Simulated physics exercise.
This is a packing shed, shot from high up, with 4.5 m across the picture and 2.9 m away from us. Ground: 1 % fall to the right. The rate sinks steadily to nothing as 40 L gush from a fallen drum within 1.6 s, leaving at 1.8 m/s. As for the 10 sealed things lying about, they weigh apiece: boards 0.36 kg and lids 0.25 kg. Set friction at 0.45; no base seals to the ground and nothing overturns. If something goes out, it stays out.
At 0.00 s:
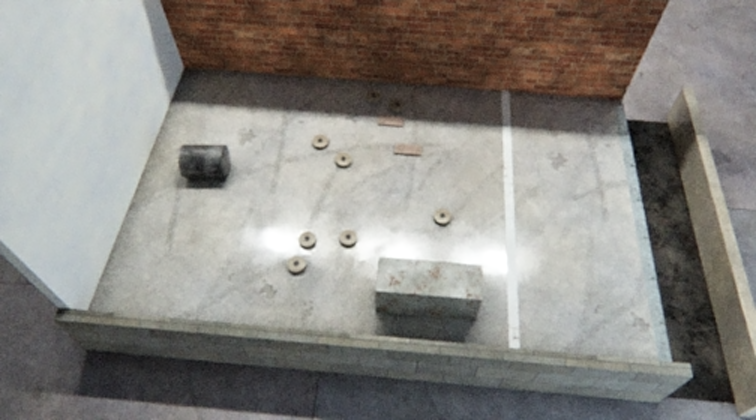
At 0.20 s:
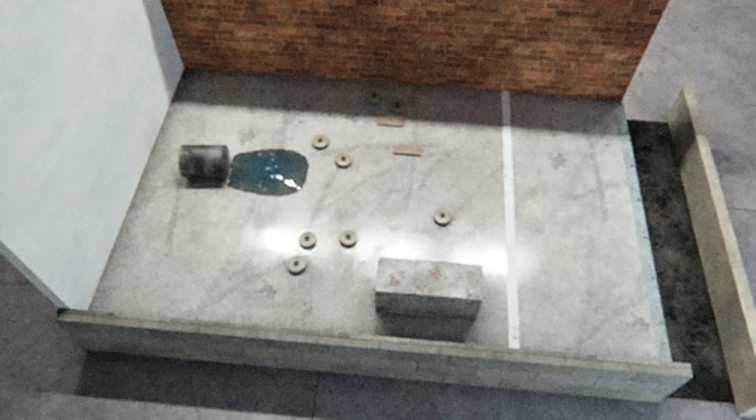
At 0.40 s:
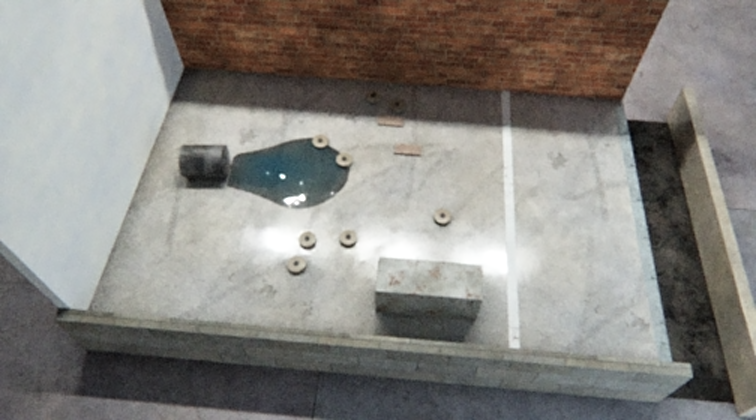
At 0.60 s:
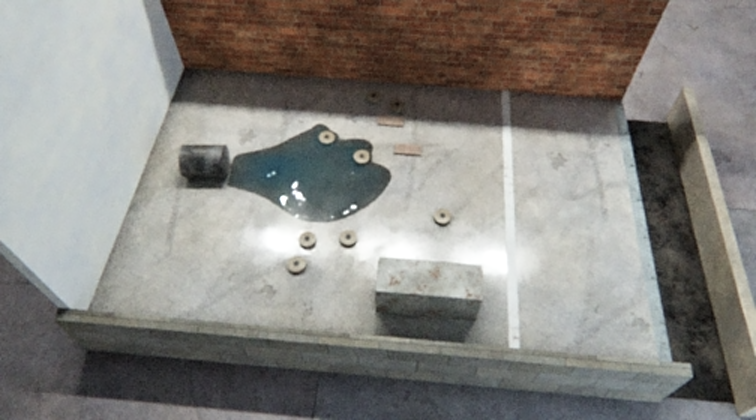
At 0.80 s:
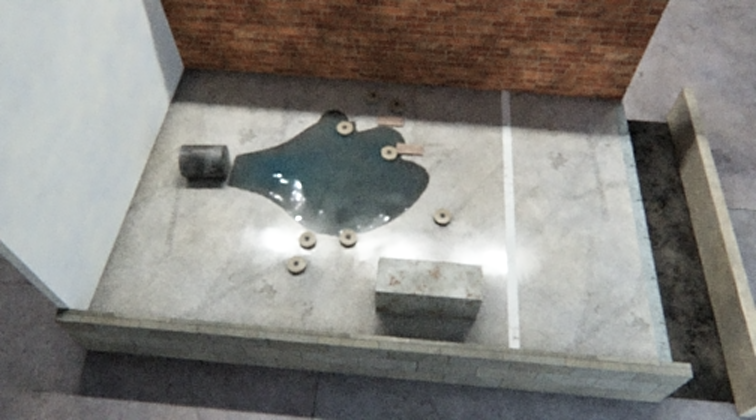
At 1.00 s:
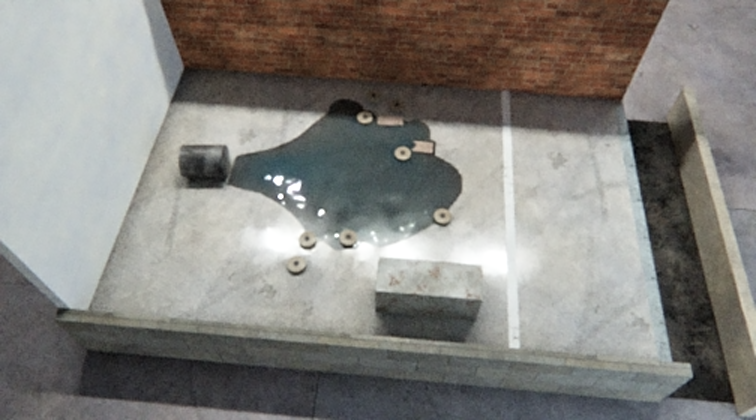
The clip shows dark blue water spreading rightward from a dark cylinder across a pale floor in a walled enclosure, reaching several small round lids and carrying two of them rightward and toward the brick wall, then shifting a board.
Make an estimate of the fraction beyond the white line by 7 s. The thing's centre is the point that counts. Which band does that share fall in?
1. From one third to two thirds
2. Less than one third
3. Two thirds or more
Answer: 2.
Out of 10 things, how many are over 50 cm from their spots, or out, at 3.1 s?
Count then: 5.
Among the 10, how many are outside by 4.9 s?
My tally comes to 1.
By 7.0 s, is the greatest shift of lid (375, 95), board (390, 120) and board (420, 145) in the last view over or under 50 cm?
First stays inside the line, second crosses the line, third crosses the line.
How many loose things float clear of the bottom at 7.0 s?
At that time the total is 0.
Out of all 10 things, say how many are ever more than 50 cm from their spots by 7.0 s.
The total is 5.
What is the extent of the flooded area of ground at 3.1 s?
Flooded: Near 3.5 m2.
After 1.4 s 0 of 10 are over the mark; 1 afloat.
After 3.1 s 3 of 10 are over the mark; 0 afloat.
After 4.9 s 3 of 10 are over the mark; 0 afloat.
After 7.0 s 3 of 10 are over the mark; 0 afloat.
